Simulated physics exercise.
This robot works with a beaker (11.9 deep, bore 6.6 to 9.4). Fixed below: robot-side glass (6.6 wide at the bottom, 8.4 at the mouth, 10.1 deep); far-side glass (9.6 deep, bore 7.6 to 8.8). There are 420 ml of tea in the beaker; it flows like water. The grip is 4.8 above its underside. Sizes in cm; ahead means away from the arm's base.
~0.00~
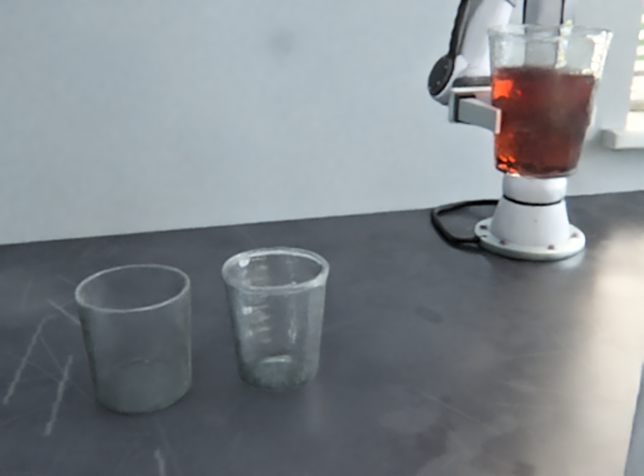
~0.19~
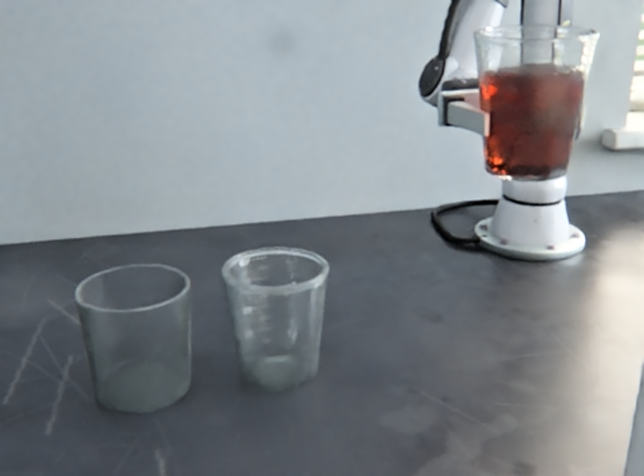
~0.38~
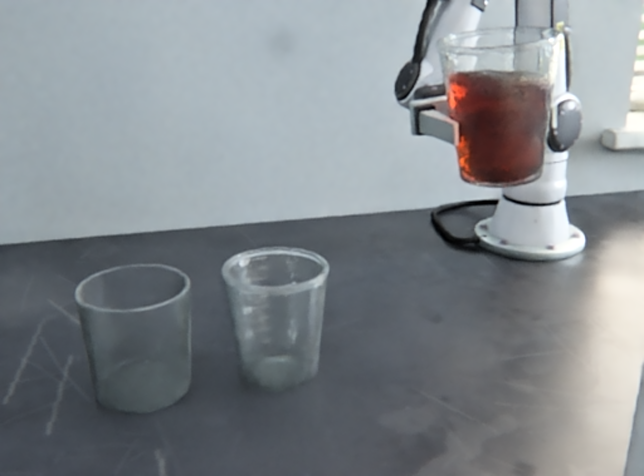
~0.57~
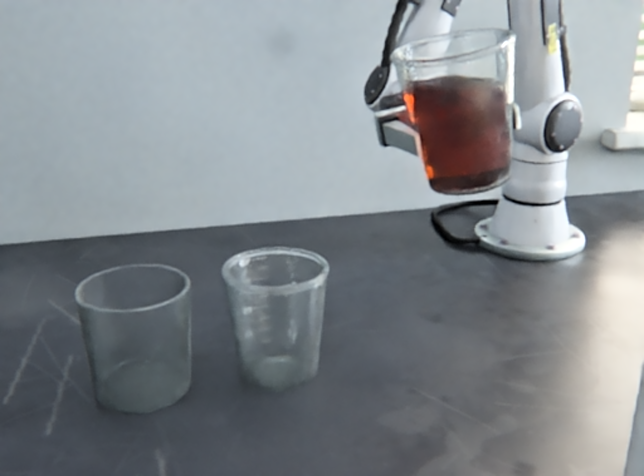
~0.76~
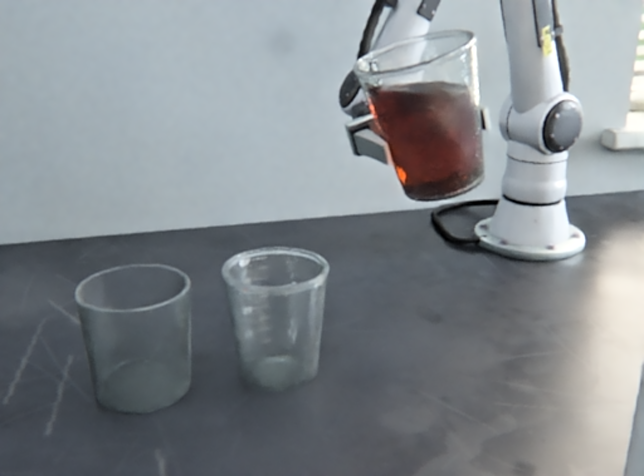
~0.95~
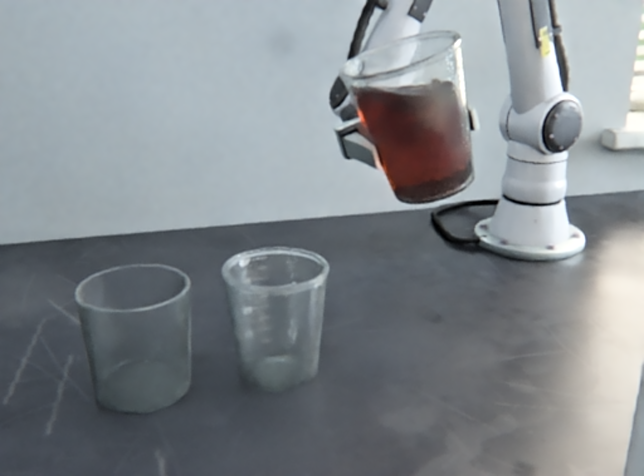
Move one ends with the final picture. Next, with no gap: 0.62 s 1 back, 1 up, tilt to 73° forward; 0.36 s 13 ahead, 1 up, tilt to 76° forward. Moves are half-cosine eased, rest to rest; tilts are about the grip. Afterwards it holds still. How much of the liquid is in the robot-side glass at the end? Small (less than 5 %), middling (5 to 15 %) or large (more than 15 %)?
Share in the robot-side glass: Large (more than 15 %).
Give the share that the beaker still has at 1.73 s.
About 65 %.
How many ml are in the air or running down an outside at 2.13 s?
About 110 ml.
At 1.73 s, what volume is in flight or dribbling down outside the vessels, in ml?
About 15 ml.
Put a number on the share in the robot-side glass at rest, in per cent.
About 25 %.
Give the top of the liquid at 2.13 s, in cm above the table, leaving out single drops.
About 21 cm.
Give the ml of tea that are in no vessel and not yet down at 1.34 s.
Some 10 ml.
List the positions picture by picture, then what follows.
Beaker middle at (541, 103), level; upper third of the tea around (544, 78), from x 495 to 595, top at y 60; 420 ml in the beaker, in the first picture.
Beaker middle at (530, 105), tilted 2° forward; upper third of the tea around (535, 79), from x 485 to 585, top at y 60, in the second picture.
Beaker middle at (500, 110), tilted 6° forward; upper third of the tea around (498, 84), from x 450 to 550, top at y 65, in the third picture.
Beaker middle at (461, 116), tilted 12° forward; upper third of the tea around (457, 90), from x 405 to 505, top at y 65, in the fourth picture.
Beaker middle at (430, 121), tilted 16° forward; upper third of the tea around (423, 96), from x 365 to 480, top at y 75, in the fifth picture.
Beaker middle at (418, 123), tilted 18° forward; upper third of the tea around (408, 98), from x 350 to 470, top at y 75; 420 ml in the beaker, in the sixth picture.
After 1.34 s, tilted 57° forward, liquid up to 25 above the table; 410 ml in the beaker, 10 ml in the air or running down outside.
After 1.73 s, tilted 74° forward, liquid up to 40 above the table; 275 ml in the beaker, 125 ml in the robot-side glass, 15 ml in the air or running down outside.
After 2.13 s, tilted 76° forward, liquid up to 23 above the table; 110 ml in the robot-side glass, 110 ml on the table or floor, 70 ml in the beaker, 15 ml in the far-side glass, 110 ml in the air or running down outside.
After 2.93 s, tilted 76° forward, liquid up to 21 above the table; 205 ml on the table or floor, 110 ml in the robot-side glass, 55 ml in the beaker, 50 ml in the far-side glass.
At rest, 205 ml on the table or floor, 110 ml in the robot-side glass, 55 ml in the beaker, 50 ml in the far-side glass. That is 27 % in the robot-side glass.
